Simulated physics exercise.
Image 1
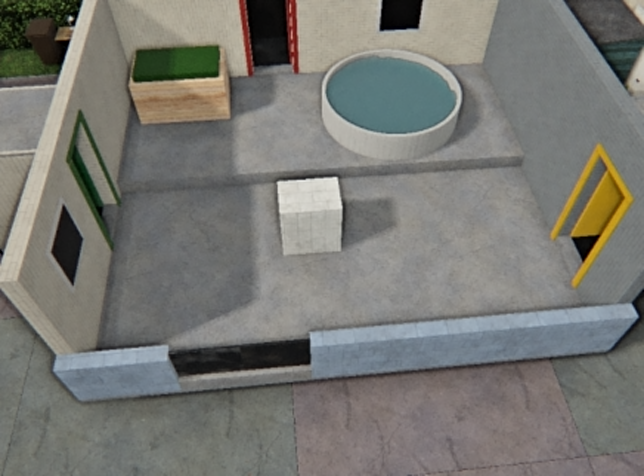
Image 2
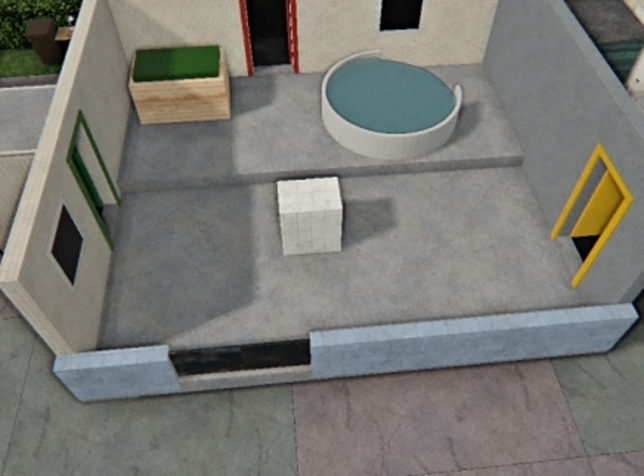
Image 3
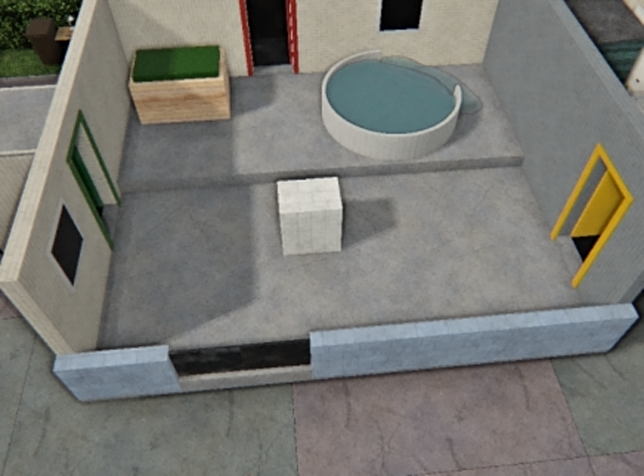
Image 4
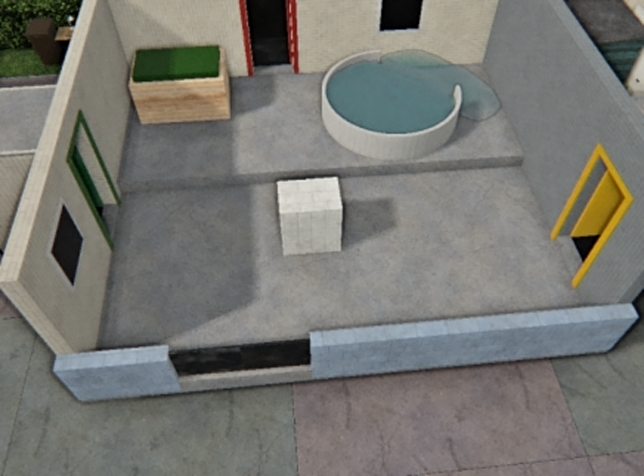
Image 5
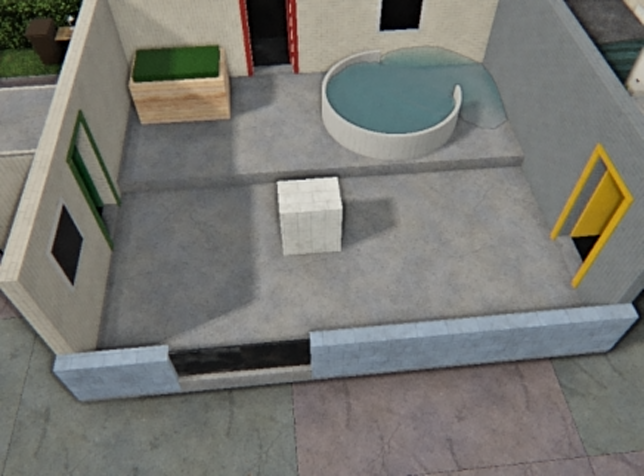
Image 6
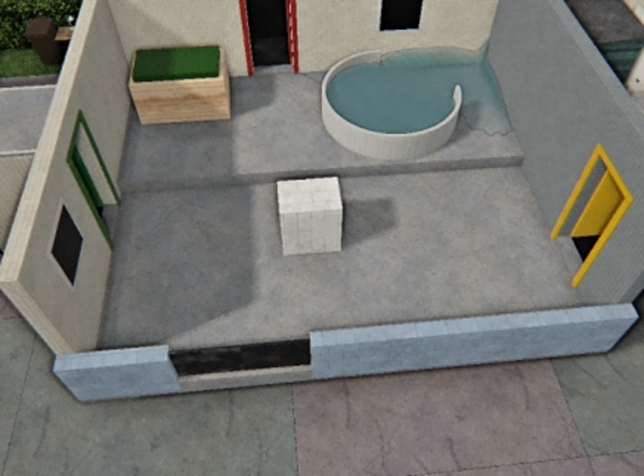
Water pours from a gap in the round pool's far side and spreads across the raised floor.
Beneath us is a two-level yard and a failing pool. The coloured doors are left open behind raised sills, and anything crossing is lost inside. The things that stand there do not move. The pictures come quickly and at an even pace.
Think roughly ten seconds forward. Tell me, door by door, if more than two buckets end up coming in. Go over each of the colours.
At the red door, no, two at most. At the yellow door, no, two at most. At the green door, no, two at most.
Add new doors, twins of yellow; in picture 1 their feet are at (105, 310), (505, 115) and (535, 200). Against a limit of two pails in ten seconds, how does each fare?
Result per door, in the listed order - below the line, above the line, below the line.
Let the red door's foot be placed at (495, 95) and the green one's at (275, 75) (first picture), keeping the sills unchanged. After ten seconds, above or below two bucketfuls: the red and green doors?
Checking each in order, the red door spills past the mark, and the green door never reaches the limit.
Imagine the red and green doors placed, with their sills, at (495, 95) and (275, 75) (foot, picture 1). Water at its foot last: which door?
Result: The yellow door.
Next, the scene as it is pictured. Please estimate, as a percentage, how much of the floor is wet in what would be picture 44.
I'd say 60 per cent.
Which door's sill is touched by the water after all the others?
Answer is the green door.
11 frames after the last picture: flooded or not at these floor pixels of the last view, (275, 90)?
That spot will be soaked.
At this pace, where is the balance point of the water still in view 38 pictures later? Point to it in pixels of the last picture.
I'd say near (411, 158).
A moment on, water covers 10 % of the floor; the red door wet at the sill, nothing in, the yellow door not reached, the green door not reached.
Next, water covers 20 % of the floor; the red door wet at the sill, nothing in, the yellow door not reached, the green door not reached.
Then, water covers 40 % of the floor; the red door wet at the sill, nothing in, the yellow door wet at the sill, nothing in, the green door not reached.
Later, water covers 60 % of the floor; the red door wet at the sill, nothing in, the yellow door wet at the sill, nothing in, the green door not reached.
In the end, water covers 85 % of the floor; the red door wet at the sill, nothing in, the yellow door wet at the sill, nothing in, the green door wet at the sill, nothing in.
